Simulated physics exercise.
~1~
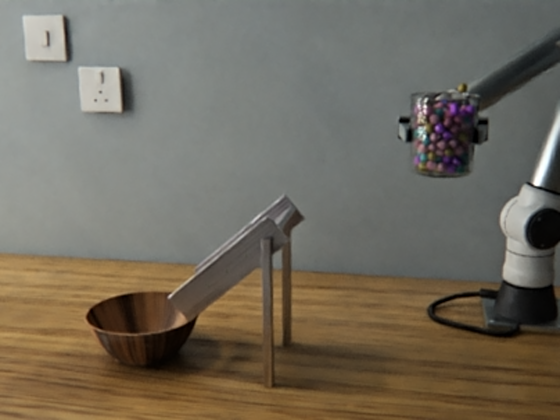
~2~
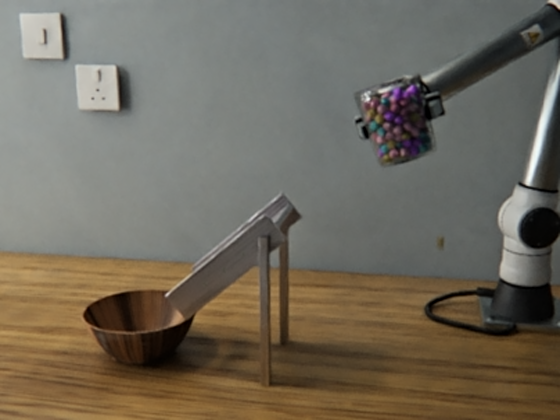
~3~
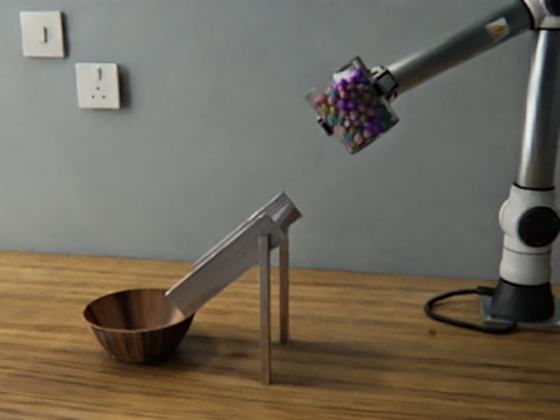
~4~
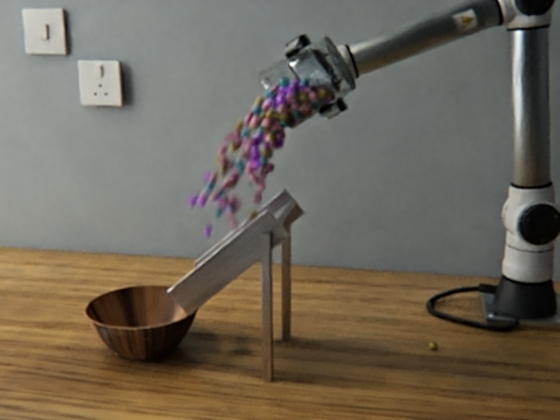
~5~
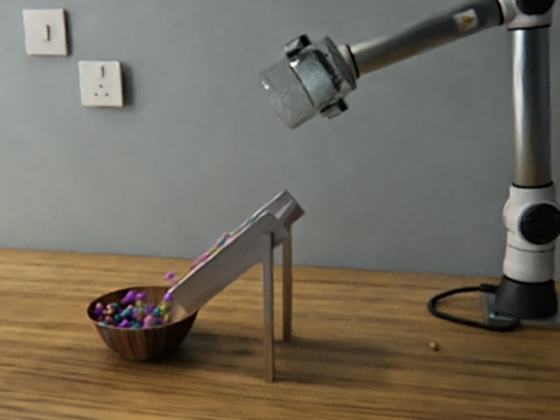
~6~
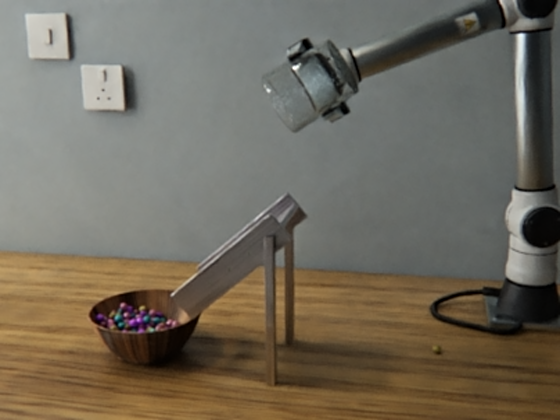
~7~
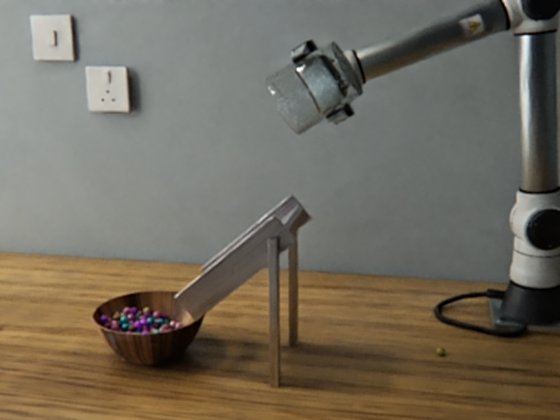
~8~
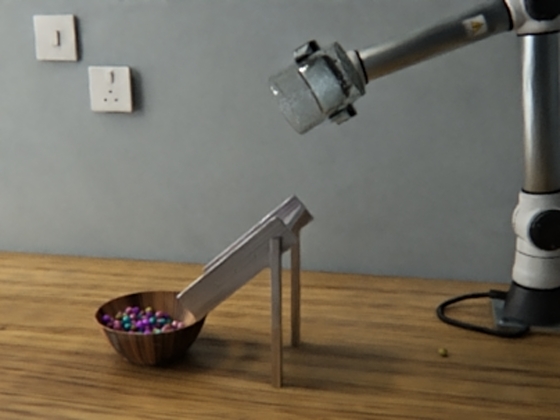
A robot arm at the right grips a clear cup full of purple, pink, green and orange round sweets, seen from the side above a wooden table against a grey wall with two white switch plates. Below it, a sloping grey chute on legs leads down to a dark wooden bowl at the left. The arm carries the cup left and tips it further and further. The sweets pour out in a stream onto the chute and slide down into the bowl. The emptied cup stays tipped above, while nearly all the sweets rest in the bowl and one lies on the table.
